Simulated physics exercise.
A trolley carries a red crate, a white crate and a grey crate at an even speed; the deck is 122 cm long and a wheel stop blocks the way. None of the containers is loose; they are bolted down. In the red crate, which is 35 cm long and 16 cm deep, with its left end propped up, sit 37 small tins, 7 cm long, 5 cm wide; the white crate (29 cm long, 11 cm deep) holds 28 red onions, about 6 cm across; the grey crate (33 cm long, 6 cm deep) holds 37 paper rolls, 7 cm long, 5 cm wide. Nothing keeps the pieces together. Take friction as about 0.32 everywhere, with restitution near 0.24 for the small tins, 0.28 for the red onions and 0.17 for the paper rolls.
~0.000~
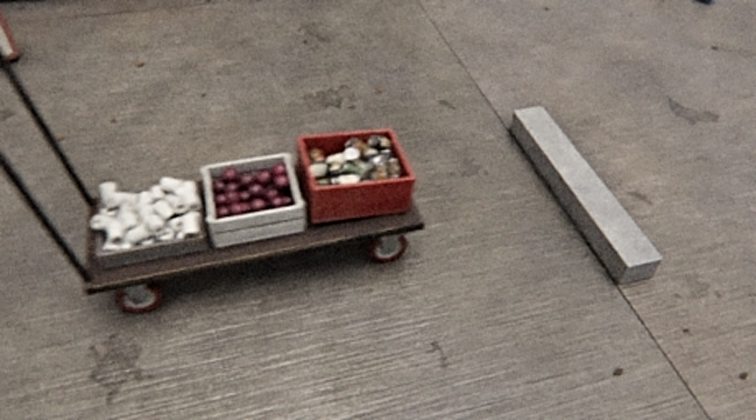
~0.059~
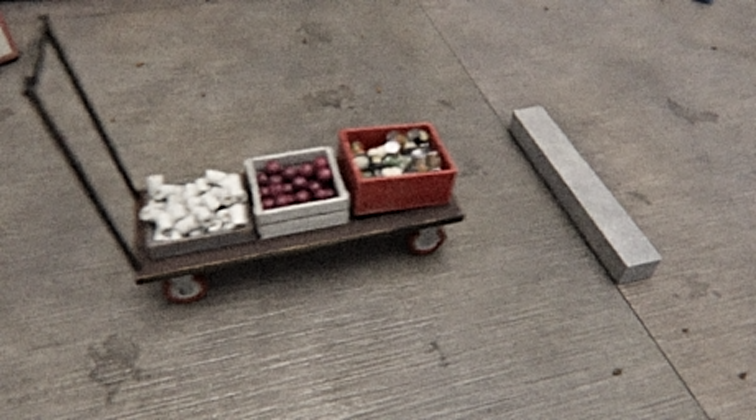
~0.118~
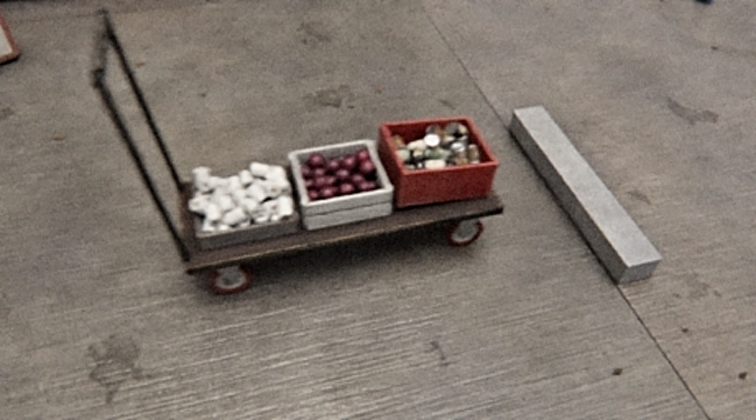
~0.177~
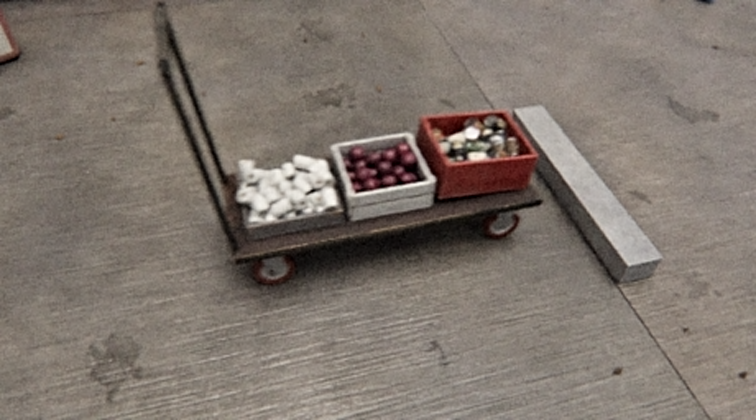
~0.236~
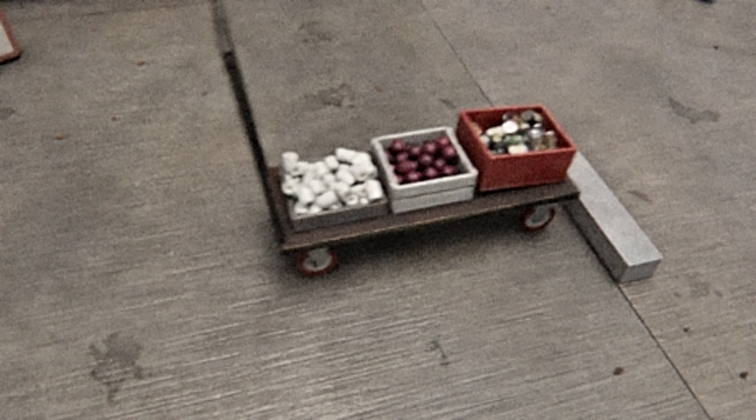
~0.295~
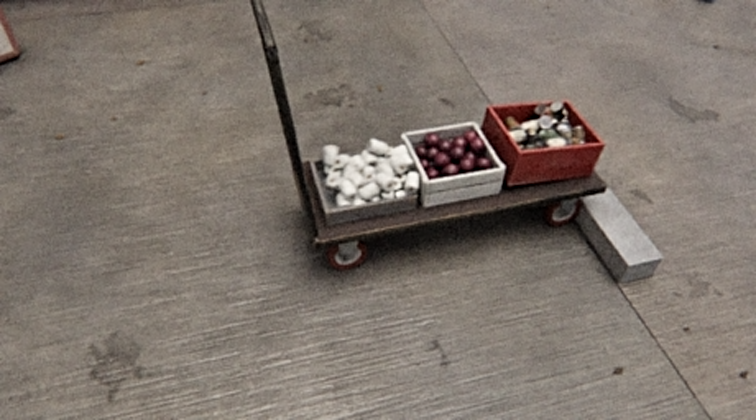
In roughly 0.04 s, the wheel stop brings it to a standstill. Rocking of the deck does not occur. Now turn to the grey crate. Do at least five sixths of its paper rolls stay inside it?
The outflow breaks through one sixth.
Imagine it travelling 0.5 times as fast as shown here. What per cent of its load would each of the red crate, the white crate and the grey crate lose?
Red crate 0, white crate 0, grey crate 10 per cent.
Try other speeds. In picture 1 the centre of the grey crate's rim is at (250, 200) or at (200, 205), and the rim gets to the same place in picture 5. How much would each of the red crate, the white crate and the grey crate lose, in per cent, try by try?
Per cent lost, first try then second - red crate: 0, 0; white crate: 0, 0; grey crate: 10, 20.
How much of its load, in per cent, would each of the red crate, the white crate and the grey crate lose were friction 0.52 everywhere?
Red crate 10%, white crate 0%, grey crate 40%.
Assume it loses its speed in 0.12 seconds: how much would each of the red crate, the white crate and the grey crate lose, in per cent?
In that case red crate 0, white crate 0 and grey crate 20 per cent.
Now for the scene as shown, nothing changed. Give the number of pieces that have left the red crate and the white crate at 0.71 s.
Red crate 3, white crate 1, roughly.
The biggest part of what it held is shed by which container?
The grey crate is the one.
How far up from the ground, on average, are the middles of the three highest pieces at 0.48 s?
I'd say near 54 cm.
After 0.36 s, 0 of 37 out of the red crate, 0 of 28 out of the white crate and 3 of 37 out of the grey crate.
After 0.48 s, 1 of 37 out of the red crate, 0 of 28 out of the white crate and 9 of 37 out of the grey crate.
After 0.71 s, 3 of 37 out of the red crate, 1 of 28 out of the white crate and 11 of 37 out of the grey crate.
Outcome (at 1.21 s), 3 of 37 out of the red crate, 1 of 28 out of the white crate and 13 of 37 out of the grey crate. Asked share, 13 of 37, 35 per cent.
